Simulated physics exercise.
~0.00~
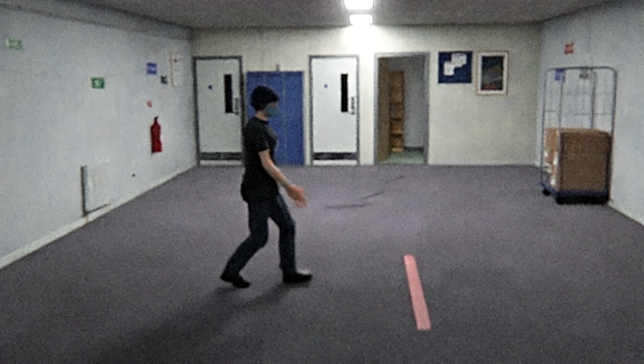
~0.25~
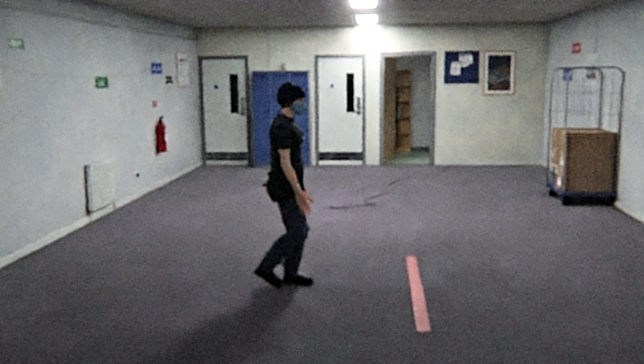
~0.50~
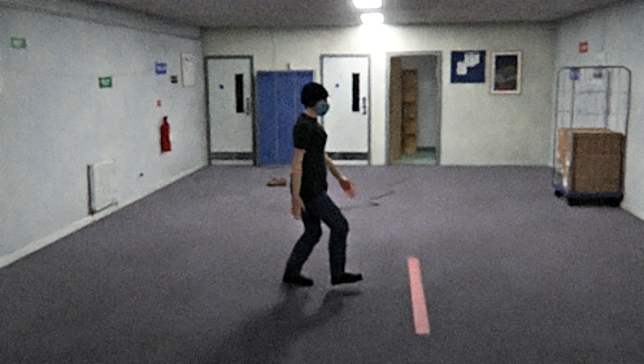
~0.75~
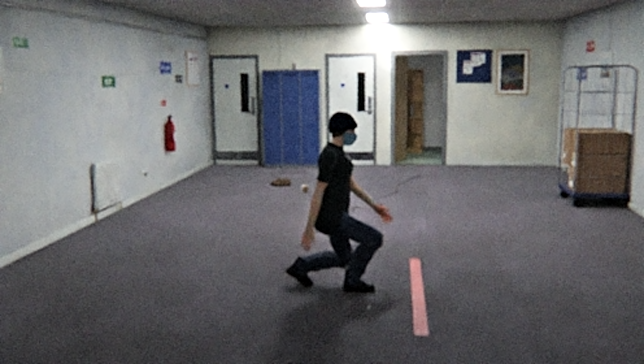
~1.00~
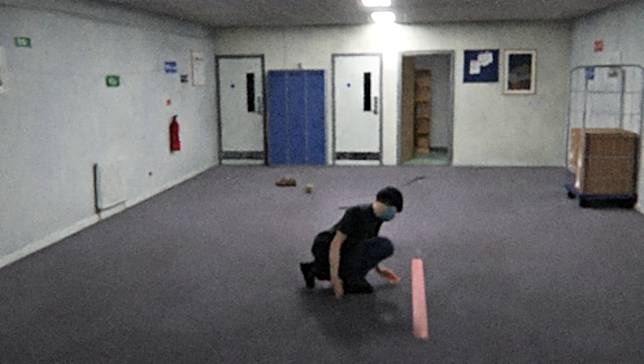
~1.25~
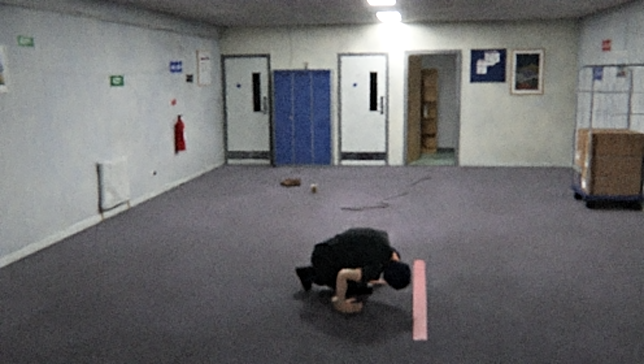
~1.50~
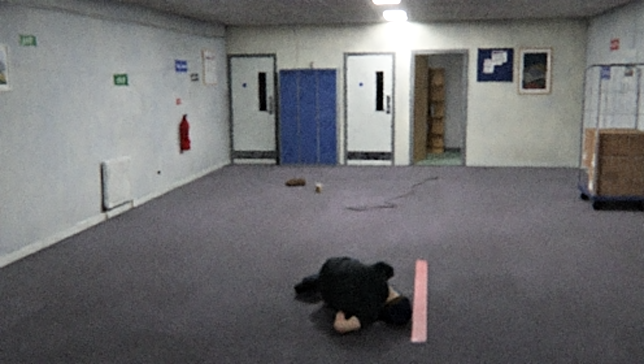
Masked person in dark clothes walking right across a room, crumpling to the floor and lying curled just short of red tape.
